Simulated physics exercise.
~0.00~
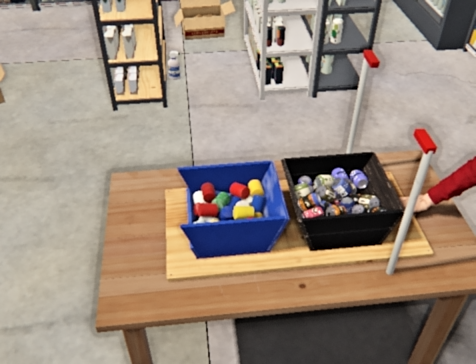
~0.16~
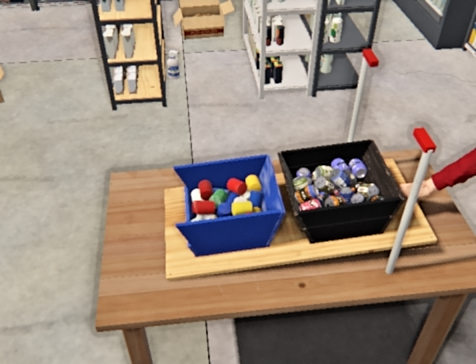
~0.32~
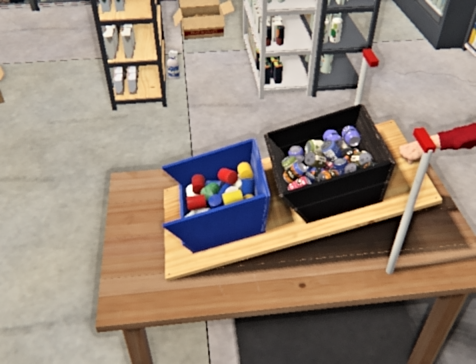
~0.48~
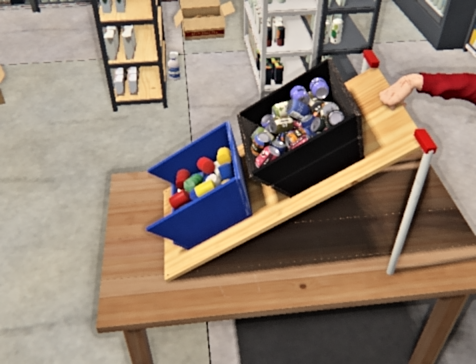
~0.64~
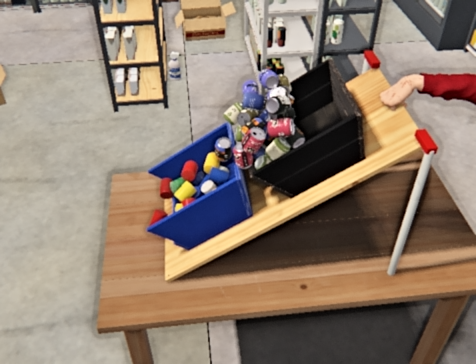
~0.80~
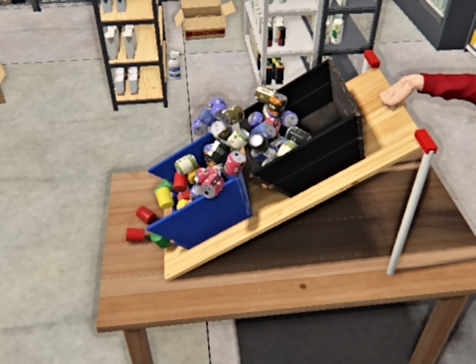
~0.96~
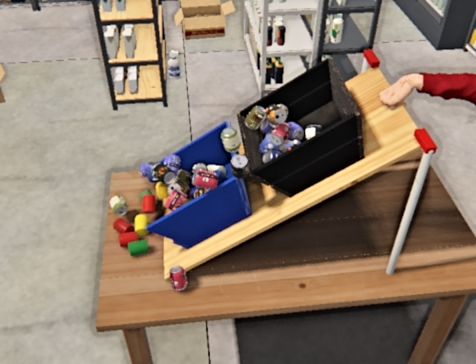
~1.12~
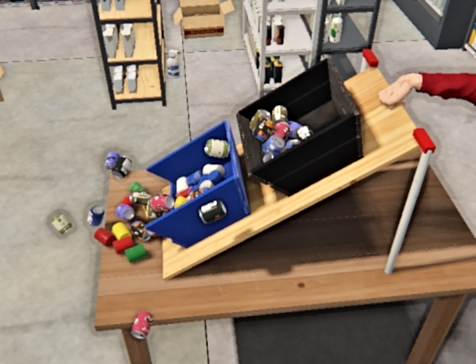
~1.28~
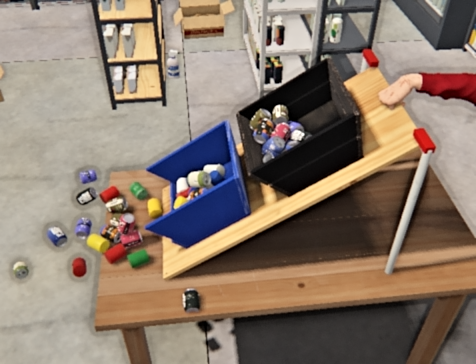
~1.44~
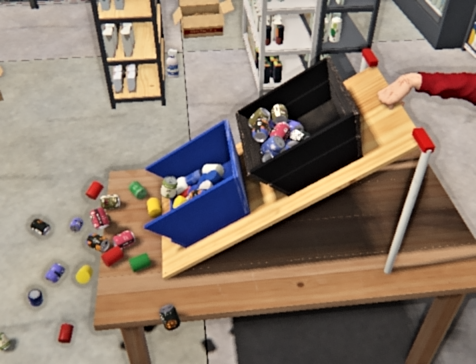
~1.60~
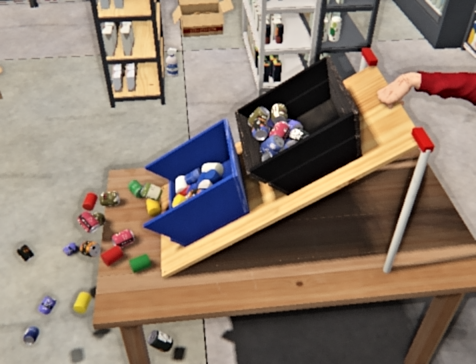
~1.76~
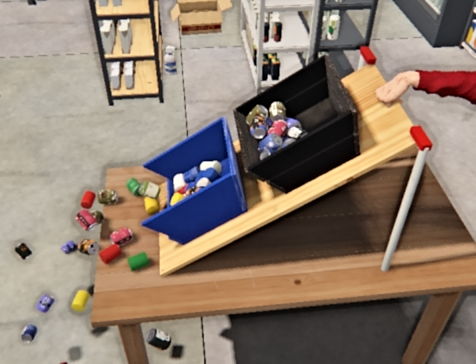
The clip shows a hand raising the right end of a board on a table, tilting a blue tub of colourful jars and a black tub of cans leftward. Cans tumble into and past the blue tub, and items spill onto the table and floor, while some remain in both tubs.
